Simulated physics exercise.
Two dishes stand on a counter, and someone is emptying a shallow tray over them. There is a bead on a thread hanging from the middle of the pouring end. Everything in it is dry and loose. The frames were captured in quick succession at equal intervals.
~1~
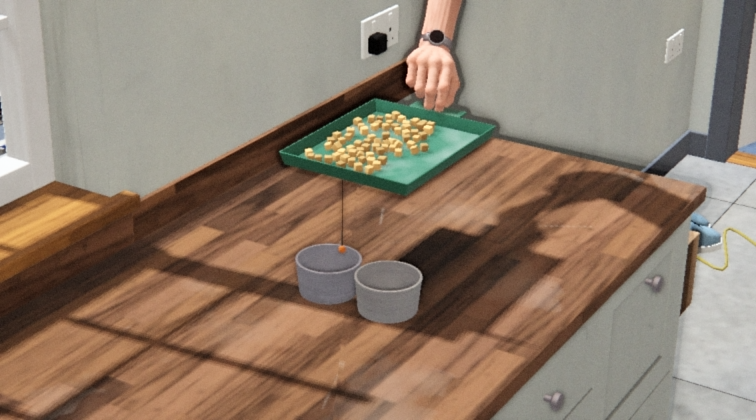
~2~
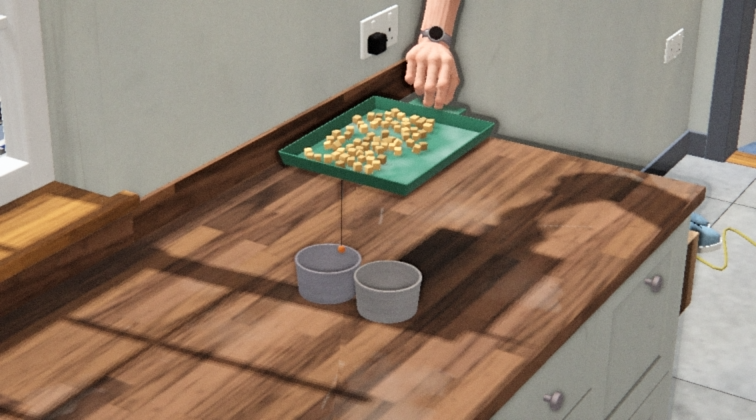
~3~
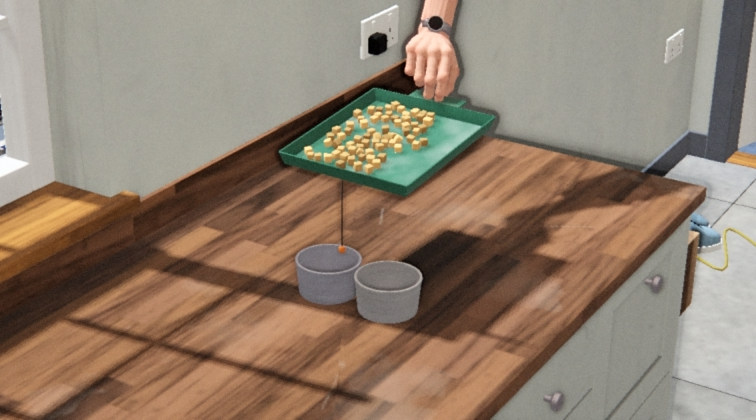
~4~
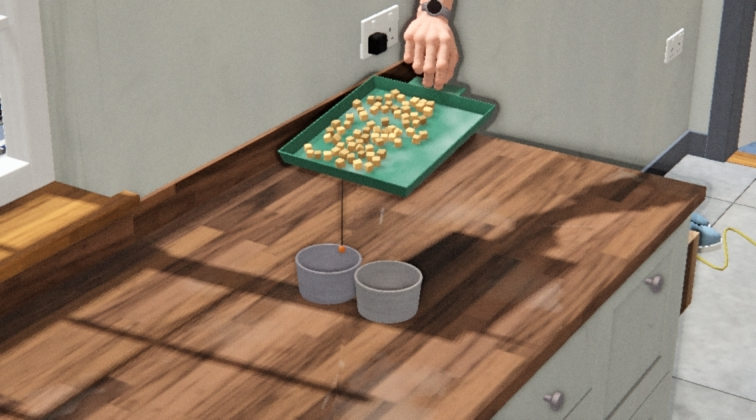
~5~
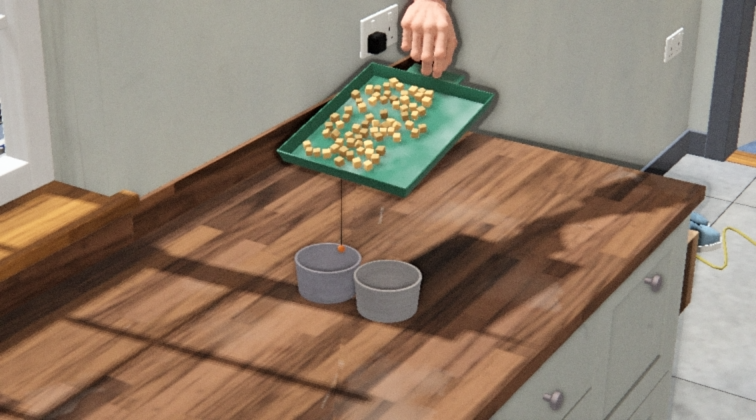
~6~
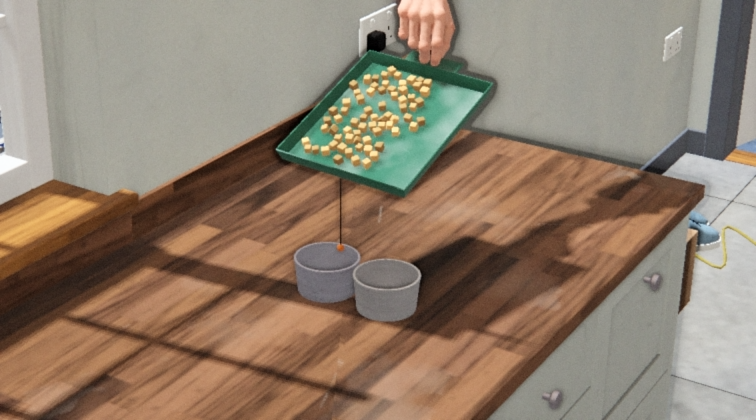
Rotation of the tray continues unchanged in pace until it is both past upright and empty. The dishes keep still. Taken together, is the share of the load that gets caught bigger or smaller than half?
Smaller.
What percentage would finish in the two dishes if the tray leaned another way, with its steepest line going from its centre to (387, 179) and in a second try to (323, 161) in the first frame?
Respectively 50 % and 20 %.
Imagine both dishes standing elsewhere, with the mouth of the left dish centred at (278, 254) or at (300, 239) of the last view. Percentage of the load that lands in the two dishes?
About 40 per cent first, then about 0 per cent.
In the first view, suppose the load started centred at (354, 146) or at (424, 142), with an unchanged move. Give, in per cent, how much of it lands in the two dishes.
You'd get near 30 percent first and near 50 percent next.
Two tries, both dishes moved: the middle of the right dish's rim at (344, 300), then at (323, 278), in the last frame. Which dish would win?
First try: The left-side dish; second try: The right-side dish.
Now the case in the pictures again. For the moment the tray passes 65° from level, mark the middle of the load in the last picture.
(347, 159).
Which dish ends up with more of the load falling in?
Result: The right of the two takes it.
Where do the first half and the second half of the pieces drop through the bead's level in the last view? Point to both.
The leading part at (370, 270), the rest of it at (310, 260).
Soon after the last picture, tray tipped steeply; all on the tray.
A little later, tray tipped past a quarter turn; most on the tray; a stray few in the right dish; a small part outside both; a small part in the air.
Later still, tray tipped past a quarter turn; about a third in the right dish; a stray few in the left dish; about two thirds outside both.
At rest, tray tipped past a quarter turn; about a third in the right dish; a stray few in the left dish; about two thirds outside both.
